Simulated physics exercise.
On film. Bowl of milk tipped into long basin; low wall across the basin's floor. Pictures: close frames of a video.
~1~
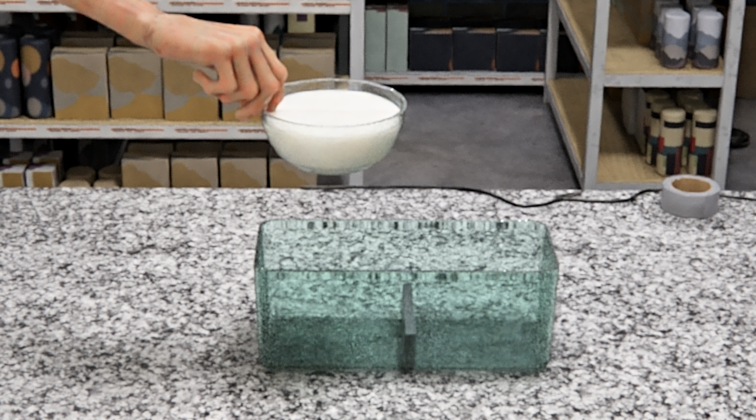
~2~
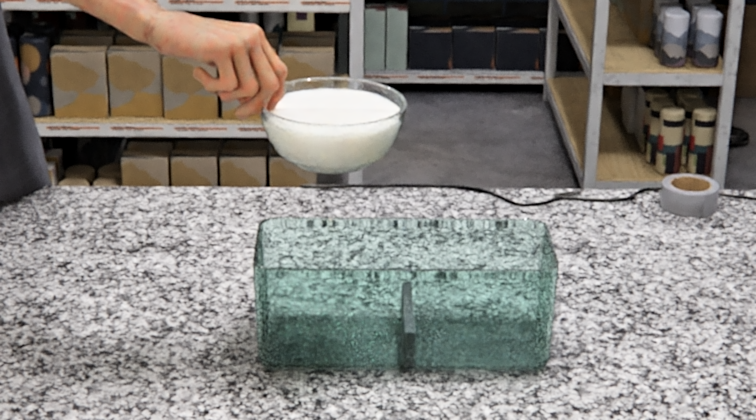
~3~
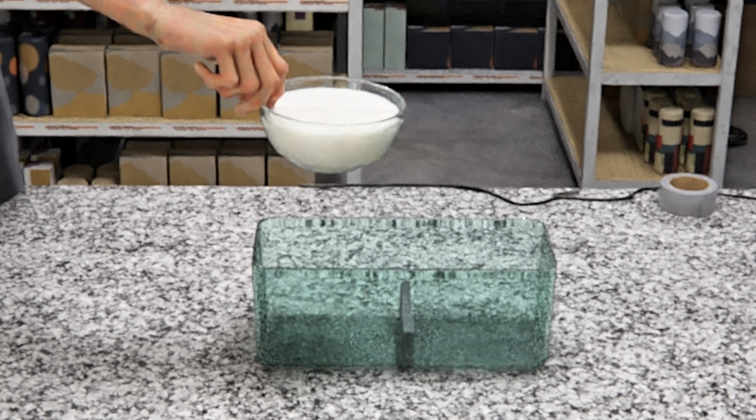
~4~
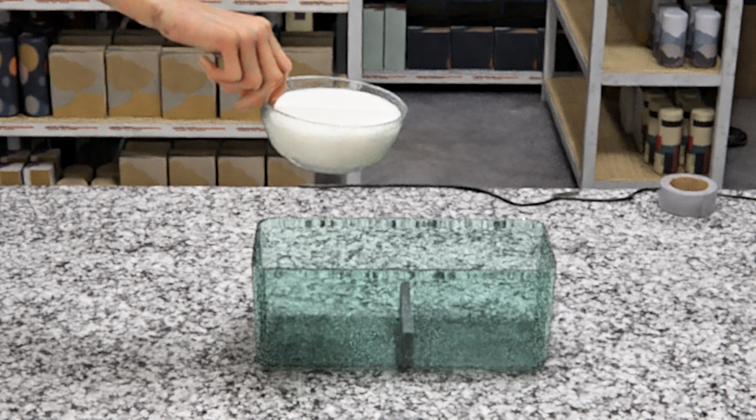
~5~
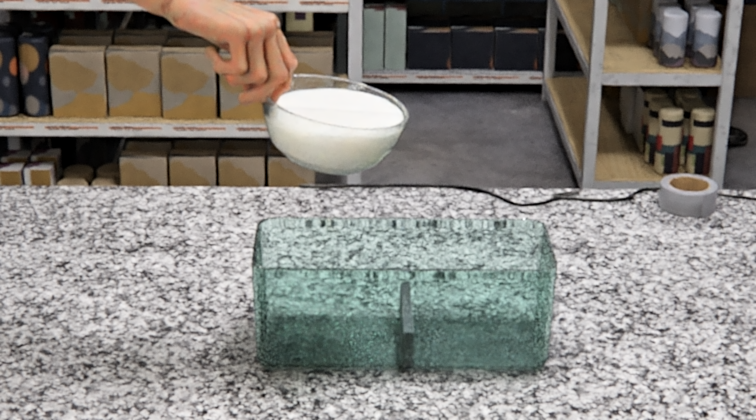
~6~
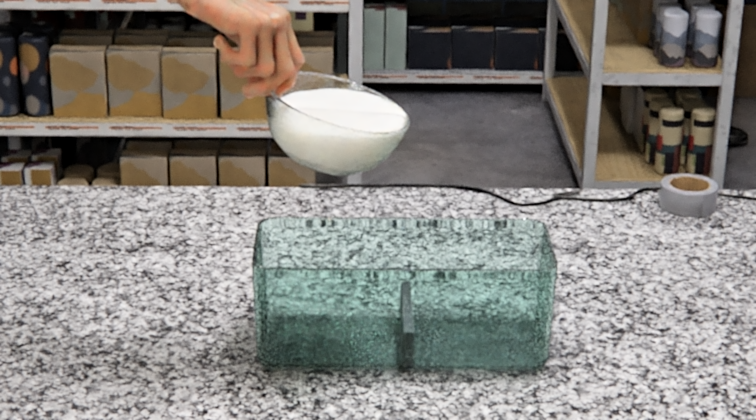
The clip shows a hand holding a glass bowl of white liquid above a greenish, clear rectangular basin with a low divider on a speckled countertop, gradually tilting the bowl to the right as the hand rises slightly.
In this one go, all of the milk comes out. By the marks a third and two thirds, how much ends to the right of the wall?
The share right of the wall fails to stay within two thirds.
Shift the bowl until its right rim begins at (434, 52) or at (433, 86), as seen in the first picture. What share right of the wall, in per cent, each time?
Roughly 90 per cent, and 90 per cent.
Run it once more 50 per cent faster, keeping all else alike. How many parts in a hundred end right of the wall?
It comes to about 75 per cent.
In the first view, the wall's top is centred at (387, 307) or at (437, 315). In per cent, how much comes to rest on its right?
In order, near 95 and 65 in a hundred.
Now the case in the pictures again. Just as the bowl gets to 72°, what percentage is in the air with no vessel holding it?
Around 40 in a hundred, more or less.
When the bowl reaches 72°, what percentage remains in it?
Near 30 in a hundred still remains.
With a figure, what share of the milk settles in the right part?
I'd put it at around 85 %.
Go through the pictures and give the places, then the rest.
In the first picture, it leans 0°; its right rim is at (405, 105); the milk meets the walls at (264, 109) and (402, 111); the long basin's rim runs from (257, 246) to (552, 247); the wall's top is at (409, 309).
In the second picture, it leans 1°; its right rim is at (405, 104); the milk meets the walls at (264, 107) and (401, 110).
In the third picture, it leans 3°; its right rim is at (404, 106); the milk meets the walls at (263, 106) and (401, 110).
In the fourth picture, it leans 6°; its right rim is at (405, 110); the milk meets the walls at (264, 106) and (401, 112).
In the fifth picture, it leans 10°; its right rim is at (407, 116); the milk meets the walls at (267, 106) and (404, 112).
In the sixth picture, it leans 16°; its right rim is at (408, 122); the milk meets the walls at (270, 106) and (405, 116); 1 per cent is over the edge.
A moment on, the bowl is tipped part way and 30 per cent is still to pour, 0 is left of the wall and 30 right of it.
Next, the bowl is tipped right over and 1 per cent is still to pour, 11 is left of the wall and 83 right of it.
Then the bowl is tipped right over and 0 per cent is still to pour, 15 is left of the wall and 84 right of it.
Later the bowl is tipped right over and 0 per cent is still to pour, 15 is left of the wall and 84 right of it.
At rest 15 per cent lies left of the wall, 84 right of it and 1 outside.
